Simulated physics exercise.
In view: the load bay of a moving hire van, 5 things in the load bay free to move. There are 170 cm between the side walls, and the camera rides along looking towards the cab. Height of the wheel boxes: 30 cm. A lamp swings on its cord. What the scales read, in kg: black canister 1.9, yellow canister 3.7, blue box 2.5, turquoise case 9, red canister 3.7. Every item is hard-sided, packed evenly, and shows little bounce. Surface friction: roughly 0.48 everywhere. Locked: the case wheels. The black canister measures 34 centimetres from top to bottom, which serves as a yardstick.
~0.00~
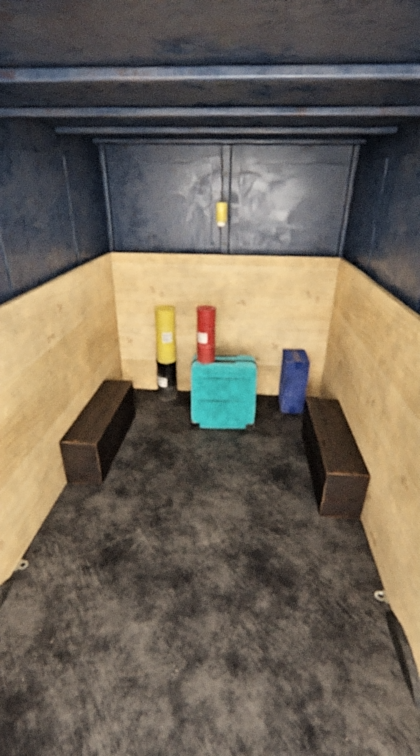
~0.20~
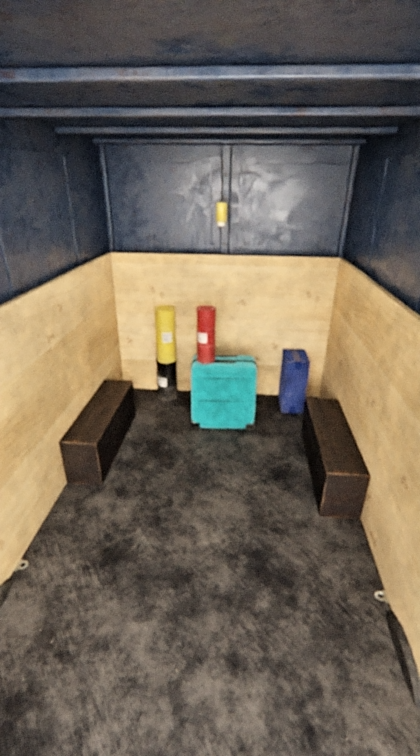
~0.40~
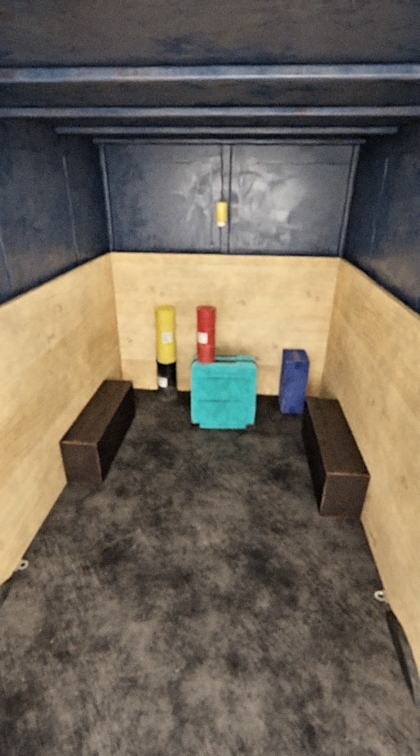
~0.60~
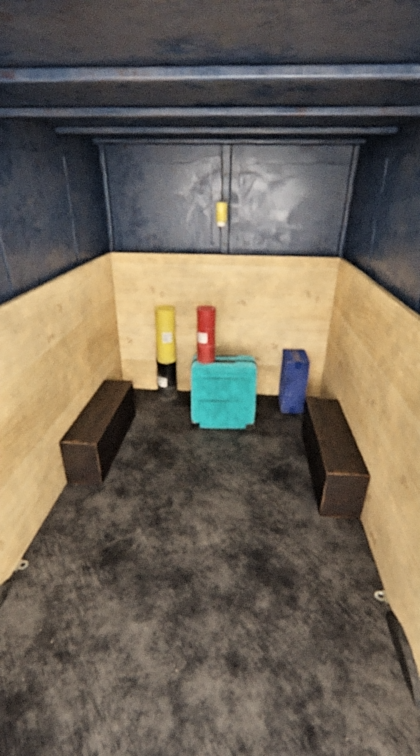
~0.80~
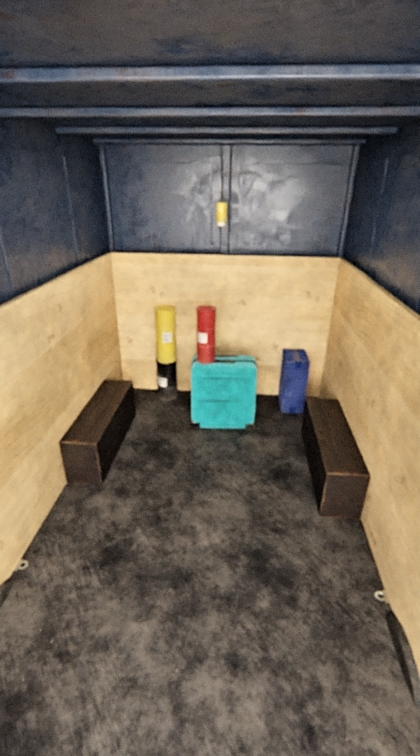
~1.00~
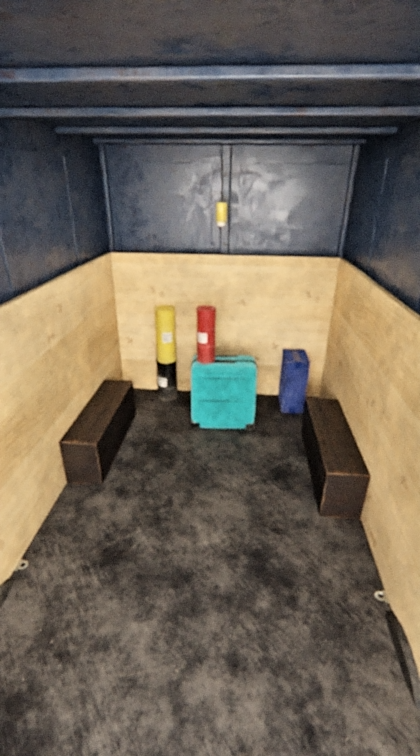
The clip shows the inside of a load bay with a turquoise case, a blue box, a red canister, and a yellow canister above a black one near the far wall, and nothing visibly moves throughout.
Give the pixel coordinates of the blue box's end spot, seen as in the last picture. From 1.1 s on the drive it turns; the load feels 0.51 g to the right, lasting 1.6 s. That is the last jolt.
Its end spot is about (315, 383).
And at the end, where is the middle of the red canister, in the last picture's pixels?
Around (319, 407).
By 1.60 s, push 0.51 g right; blue box tilted 9° near (298, 380); yellow canister tilted 21°; black canister tilted 21°.
By 1.90 s, push 0.51 g right; yellow canister and red canister now off its perch; blue box tilted 5° near (309, 380); black canister on its side.
By 2.00 s, push 0.51 g right; blue box 17 cm from its spot near (315, 382); black canister on its side; turquoise case 7 cm from its spot.
By 2.40 s, push 0.51 g right; blue box 17 cm from its spot near (315, 383); black canister on its side; turquoise case 27 cm from its spot.
When it is over (4.4 s), off its perch, yellow canister and red canister; lying over in the load bay, black canister; not toppled but over 15 cm from the start, blue box and turquoise case. In the last view, blue box near (315, 383).
